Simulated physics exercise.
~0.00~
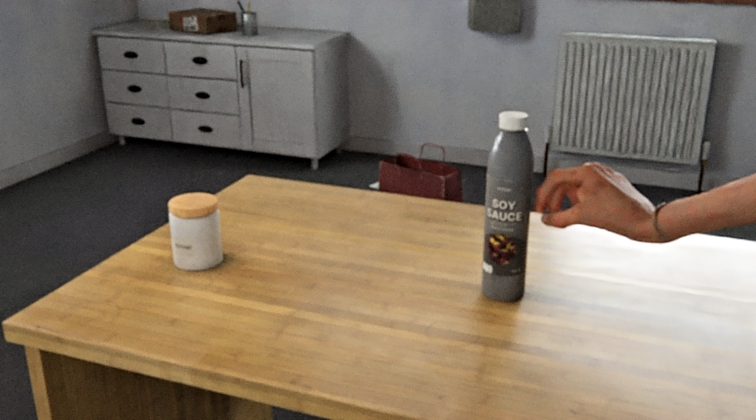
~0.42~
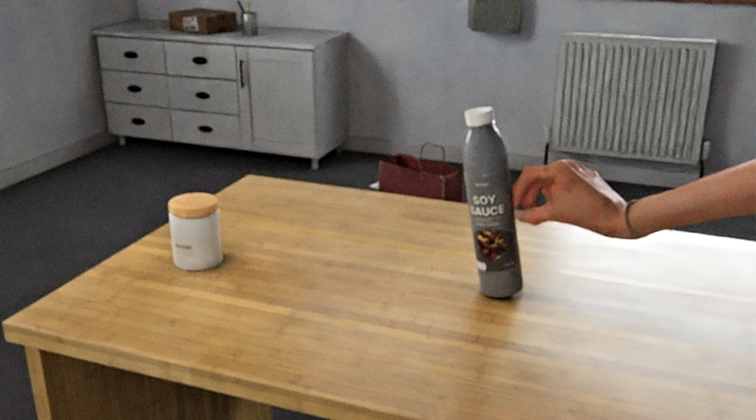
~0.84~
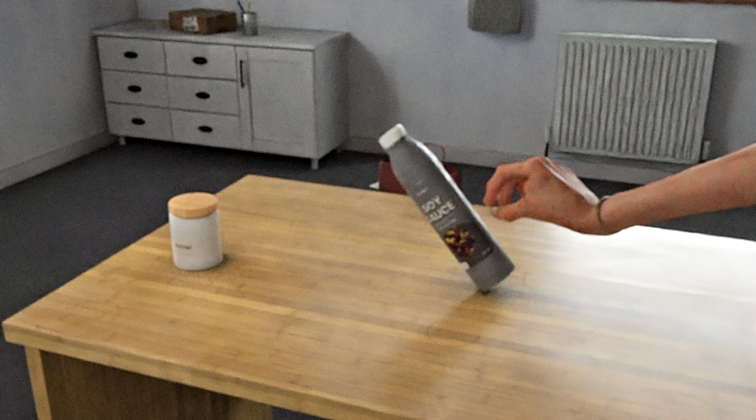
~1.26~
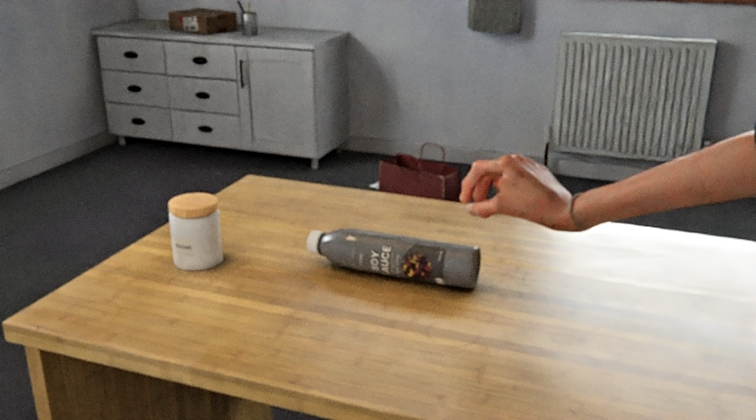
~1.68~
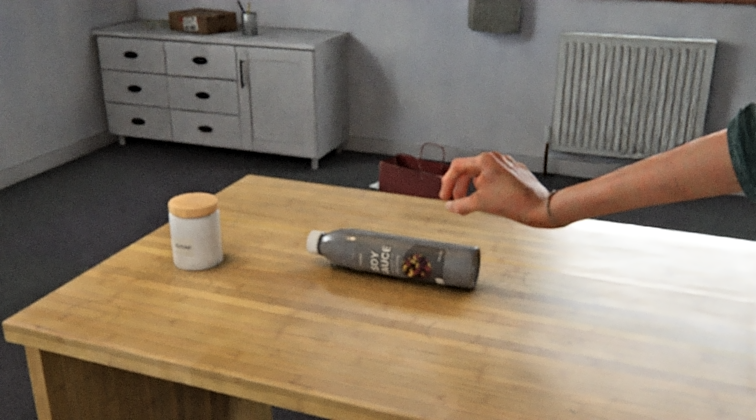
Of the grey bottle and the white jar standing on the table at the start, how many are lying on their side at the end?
One of them is lying on its side at the end, the grey bottle. The white jar is still upright.
